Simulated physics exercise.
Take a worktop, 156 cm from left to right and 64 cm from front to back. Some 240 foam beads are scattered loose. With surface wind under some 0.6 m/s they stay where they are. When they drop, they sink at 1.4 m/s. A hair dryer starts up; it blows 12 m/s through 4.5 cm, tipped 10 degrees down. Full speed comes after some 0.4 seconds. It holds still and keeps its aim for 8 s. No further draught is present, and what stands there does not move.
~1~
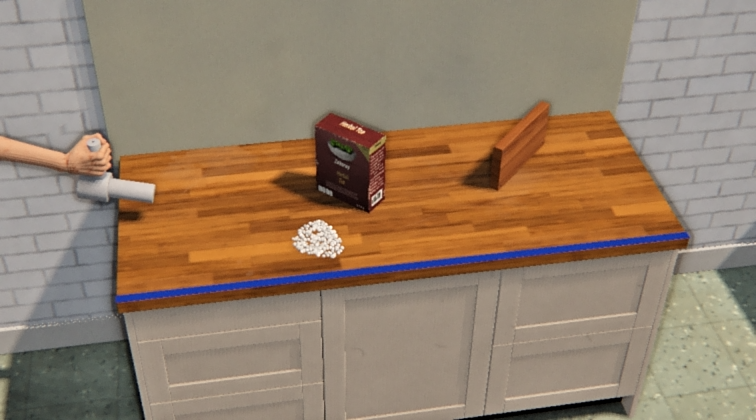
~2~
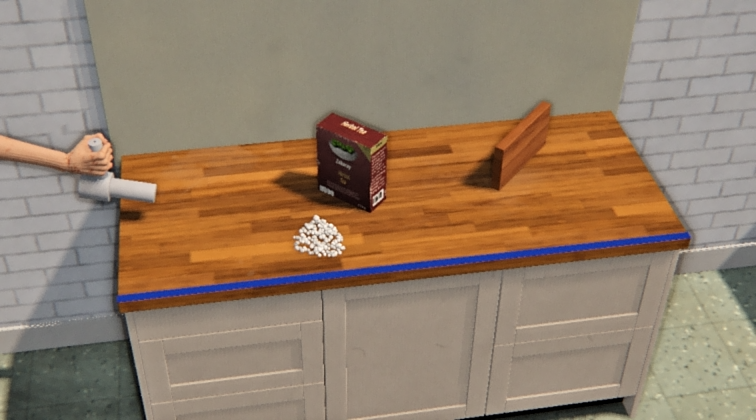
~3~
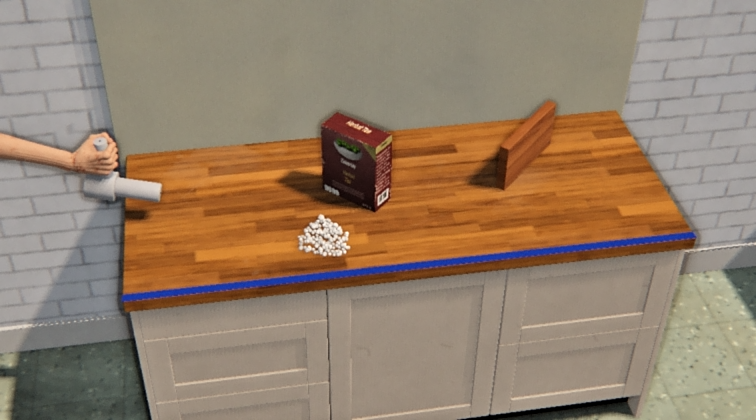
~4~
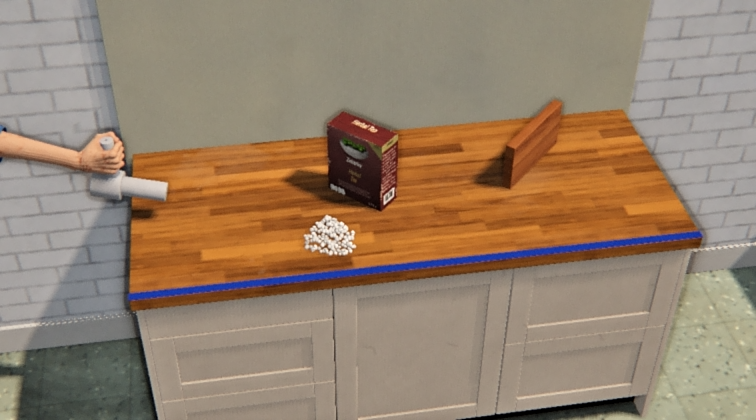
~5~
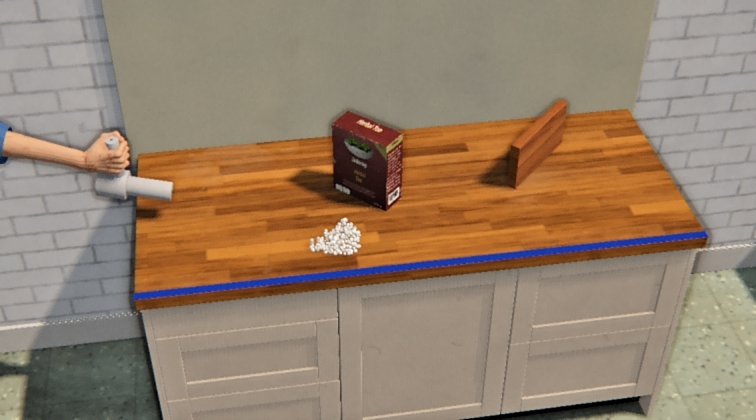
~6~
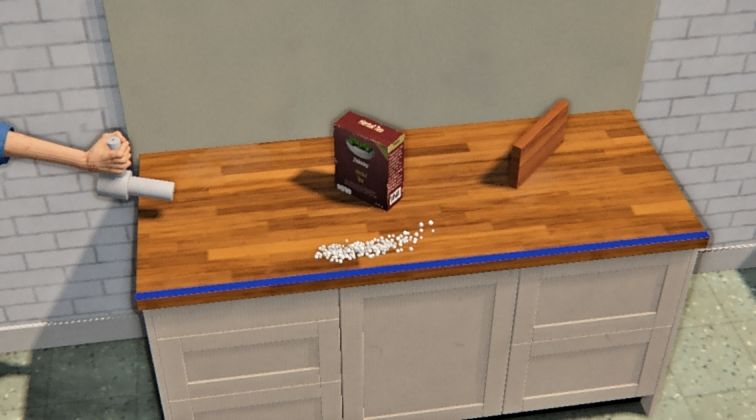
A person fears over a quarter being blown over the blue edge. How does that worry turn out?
It comes true.
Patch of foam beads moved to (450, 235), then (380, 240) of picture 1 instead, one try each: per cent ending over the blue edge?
In that order: 50 %, 90 %.
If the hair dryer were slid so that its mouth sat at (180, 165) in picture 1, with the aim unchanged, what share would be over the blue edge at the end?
70 per cent.
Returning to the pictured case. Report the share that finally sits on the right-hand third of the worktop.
Roughly 0 in a hundred.
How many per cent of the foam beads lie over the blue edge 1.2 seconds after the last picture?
100 per cent, roughly.
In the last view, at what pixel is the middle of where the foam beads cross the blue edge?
At about (455, 265).
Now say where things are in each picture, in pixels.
The middle of the foam beads is near (318, 240), none has stirred yet and the mouth of the hair dryer is at (154, 194), in the first picture.
The middle of the foam beads is near (321, 238), none has stirred yet and the blue edge is centred on (416, 269), in the second picture.
The middle of the foam beads is near (326, 237), none has stirred yet, the top of a carton is at (356, 129) and the top of a board is at (529, 124), in the third picture.
The middle of the foam beads is near (332, 236) and none has stirred yet, in the fourth picture.
The middle of the foam beads is near (337, 239), the farthest in sight from the hair dryer is at (359, 247) and about 25 % have left their places, in the fifth picture.
The middle of the foam beads is near (360, 250), the farthest in sight from the hair dryer is at (433, 232) and about 90 % have left their places, in the sixth picture.
Then, 1.2 s after the last picture, 0 % are on the move or not yet settled, 100 % are over the blue edge.
Then, 2.2 s after the last picture, 0 % are on the move or not yet settled, 100 % are over the blue edge.
Then, 4.0 s after the last picture, 0 % are on the move or not yet settled, 100 % are over the blue edge.
Then, 7.6 s after the last picture, at the end, 100 % are over the blue edge.
